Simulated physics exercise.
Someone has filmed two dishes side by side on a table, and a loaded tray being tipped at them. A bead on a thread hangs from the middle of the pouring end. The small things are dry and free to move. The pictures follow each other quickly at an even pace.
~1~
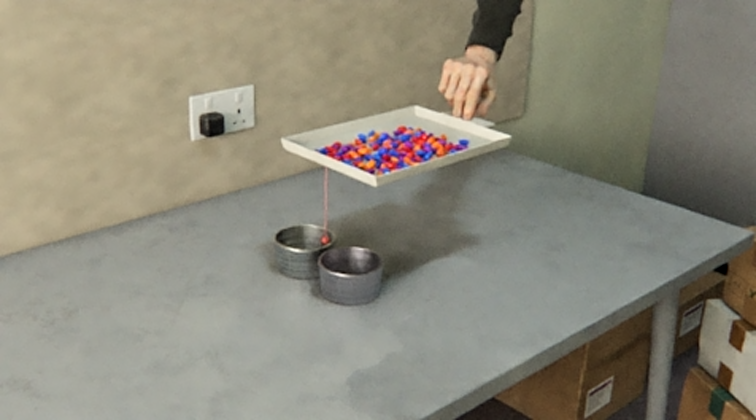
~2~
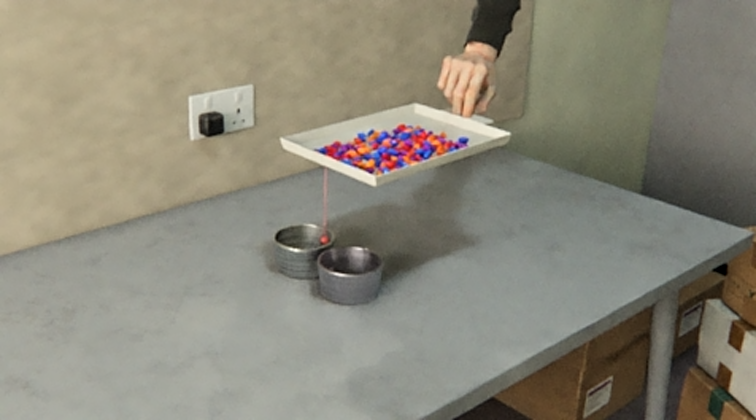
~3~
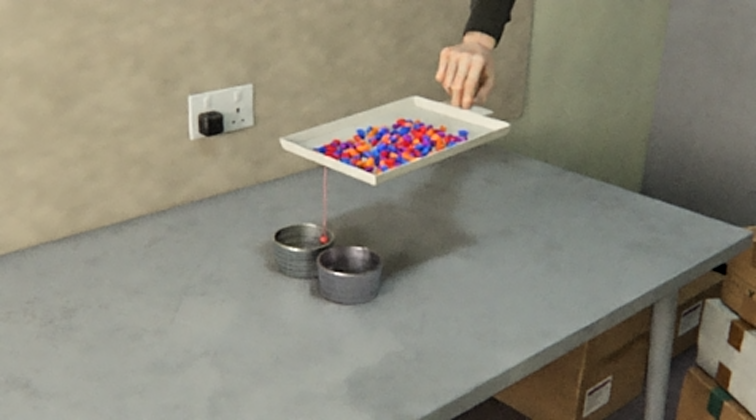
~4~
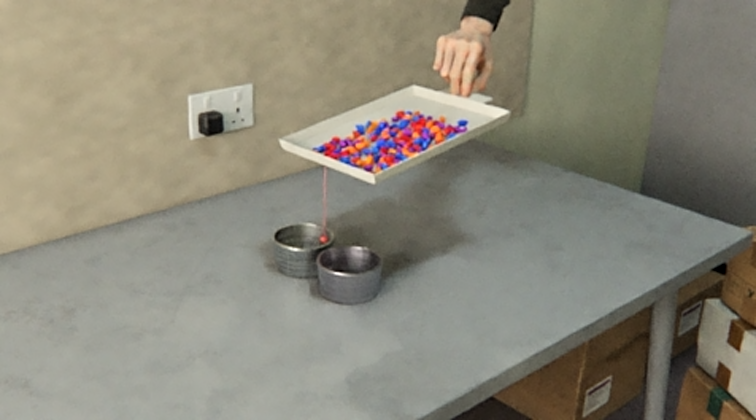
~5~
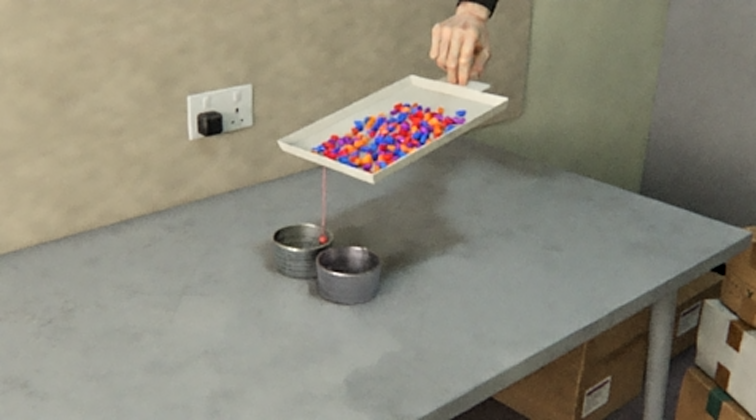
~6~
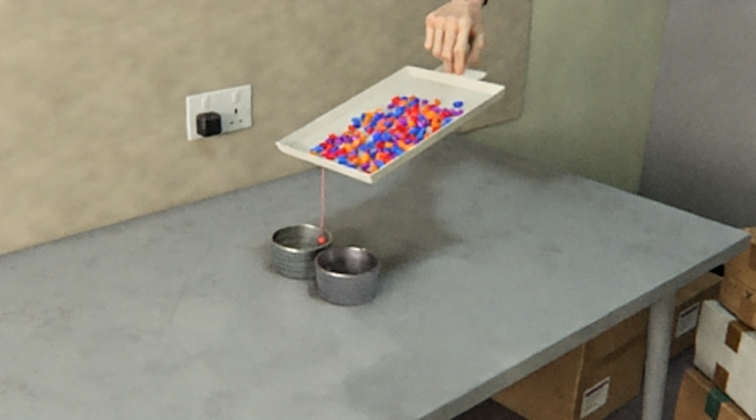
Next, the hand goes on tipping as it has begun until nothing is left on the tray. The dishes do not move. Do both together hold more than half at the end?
The two hold less than half of the load.
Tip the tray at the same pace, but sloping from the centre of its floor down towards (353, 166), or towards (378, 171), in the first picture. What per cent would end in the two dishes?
The first gives 10 %, the second 30 %.
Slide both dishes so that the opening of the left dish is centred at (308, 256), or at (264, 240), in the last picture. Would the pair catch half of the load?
The first try: Not half. The second: The larger part.
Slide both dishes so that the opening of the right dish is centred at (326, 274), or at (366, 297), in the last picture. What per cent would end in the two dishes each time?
The first gives 60 %, the second 20 %.
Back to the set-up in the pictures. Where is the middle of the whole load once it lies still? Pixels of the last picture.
Roughly at (259, 284).
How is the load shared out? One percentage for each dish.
Left dish: 20 %, right dish: 0 %.
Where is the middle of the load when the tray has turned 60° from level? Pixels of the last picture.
Around (336, 131).
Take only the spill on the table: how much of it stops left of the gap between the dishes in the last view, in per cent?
It comes to 90 per cent or so.
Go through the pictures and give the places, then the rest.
The first frame shows corners of the pouring end at (285, 139) and (376, 176), level; middle of the load at (398, 151), jelly beans; left dish at (281, 257); right dish at (327, 282); bead on its thread at (325, 240).
The second frame shows corners of the pouring end at (284, 138) and (376, 175), level; middle of the load at (397, 150).
The third frame shows corners of the pouring end at (283, 138) and (375, 174), tipped barely, lowest at the left corner; middle of the load at (397, 146).
The fourth frame shows corners of the pouring end at (283, 139) and (374, 173), tipped a little, lowest at the left corner; middle of the load at (396, 140).
The fifth frame shows corners of the pouring end at (281, 141) and (372, 173), tipped a little, lowest at the left corner; middle of the load at (394, 136).
The sixth frame shows corners of the pouring end at (280, 142) and (370, 173), tipped clearly, lowest at the left corner; middle of the load at (392, 131); left dish at (278, 257); right dish at (324, 283).
Soon, tray tipped steeply; all on the tray.
A while on, tray tipped right over; most on the tray; a stray few in the left dish; a stray few outside both; about a quarter in the air.
Towards the end, tray tipped past a quarter turn; a stray few in the right dish; about a quarter in the left dish; most outside both.
Finally, tray tipped past a quarter turn; a stray few in the right dish; about a quarter in the left dish; most outside both.
